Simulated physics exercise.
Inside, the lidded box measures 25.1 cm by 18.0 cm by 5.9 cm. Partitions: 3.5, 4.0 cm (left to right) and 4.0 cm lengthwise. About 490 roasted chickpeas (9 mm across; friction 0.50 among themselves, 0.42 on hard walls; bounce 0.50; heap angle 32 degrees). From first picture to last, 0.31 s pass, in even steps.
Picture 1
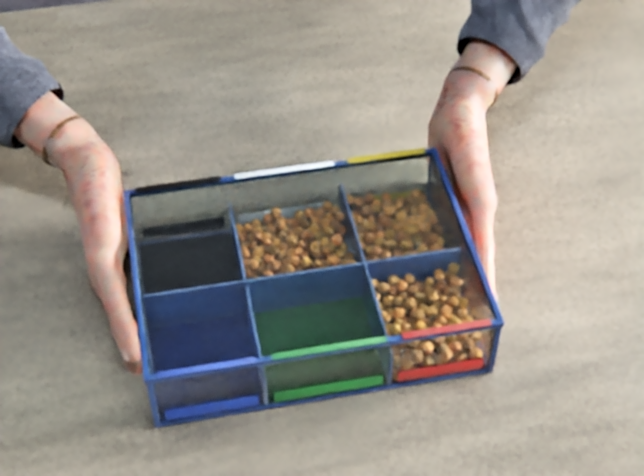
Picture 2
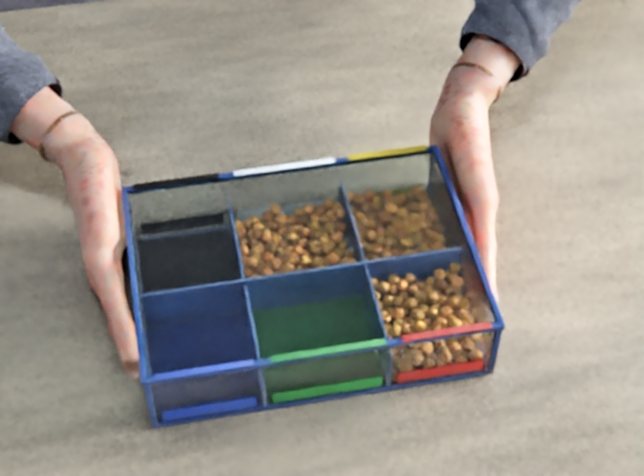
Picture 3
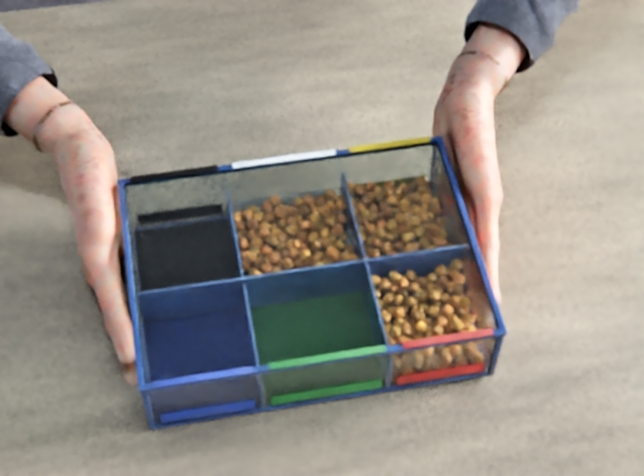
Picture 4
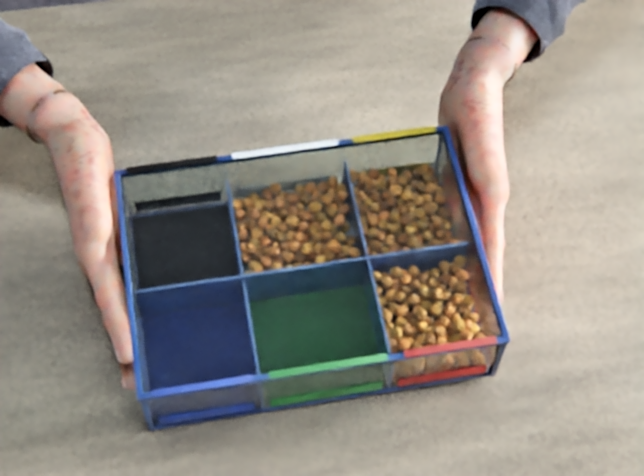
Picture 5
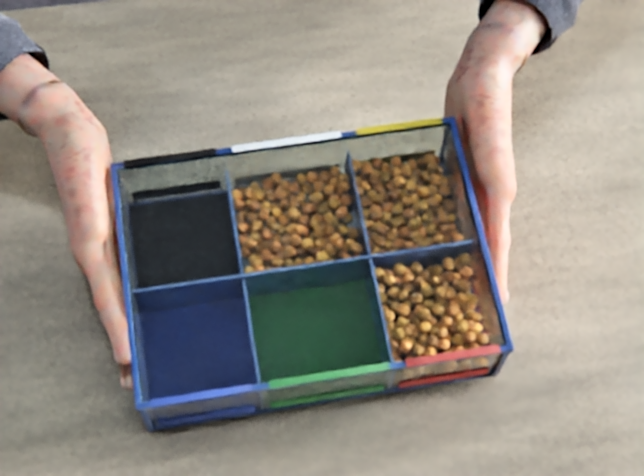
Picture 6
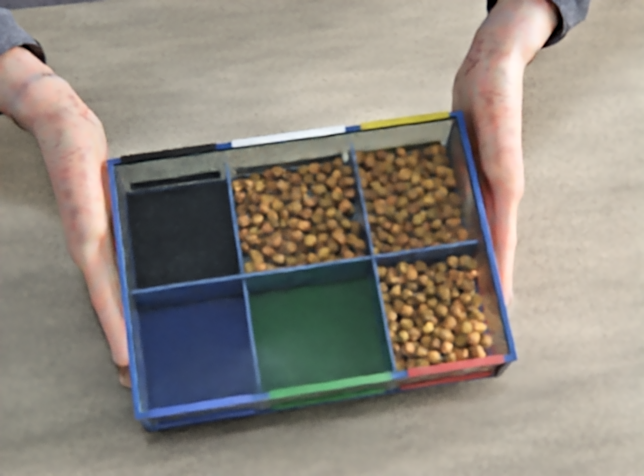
Two hands gradually tilt a clear divided box of roasted chickpeas toward the left front corner.
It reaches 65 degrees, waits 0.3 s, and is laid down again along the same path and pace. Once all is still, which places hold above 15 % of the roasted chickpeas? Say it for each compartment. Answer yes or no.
Red: Yes, blue: No, green: No, yellow: Yes, white: Yes, black: No.
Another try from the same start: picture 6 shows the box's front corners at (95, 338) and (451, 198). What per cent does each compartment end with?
Red 30; blue 0; green 0; yellow 30; white 35; black 5.
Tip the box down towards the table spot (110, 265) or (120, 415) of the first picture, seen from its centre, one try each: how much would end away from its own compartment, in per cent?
Some 10 and 10 per cent.
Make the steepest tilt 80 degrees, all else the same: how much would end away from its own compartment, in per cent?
Some 20 per cent.
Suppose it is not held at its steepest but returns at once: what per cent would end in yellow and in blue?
Then: Yellow 30; blue 0.
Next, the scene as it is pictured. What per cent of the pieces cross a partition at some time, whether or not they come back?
Some 5 per cent.
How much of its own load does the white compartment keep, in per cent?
About 90 per cent.
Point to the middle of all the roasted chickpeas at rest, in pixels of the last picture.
Around (382, 277).
Then, 0.71 s after the last picture, tilt 65 degrees; red 30 %, yellow 30 %, white 35 %.
Then, 1.18 s after the last picture, tilt 32 degrees; red 30 %, green 5 %, yellow 30 %, white 35 %.
Then, 1.72 s after the last picture, tilt 0 degrees; red 30 %, green 5 %, yellow 30 %, white 35 %.
In the end, red 30 %, blue 0 %, green 5 %, yellow 30 %, white 35 %, black 0 %.
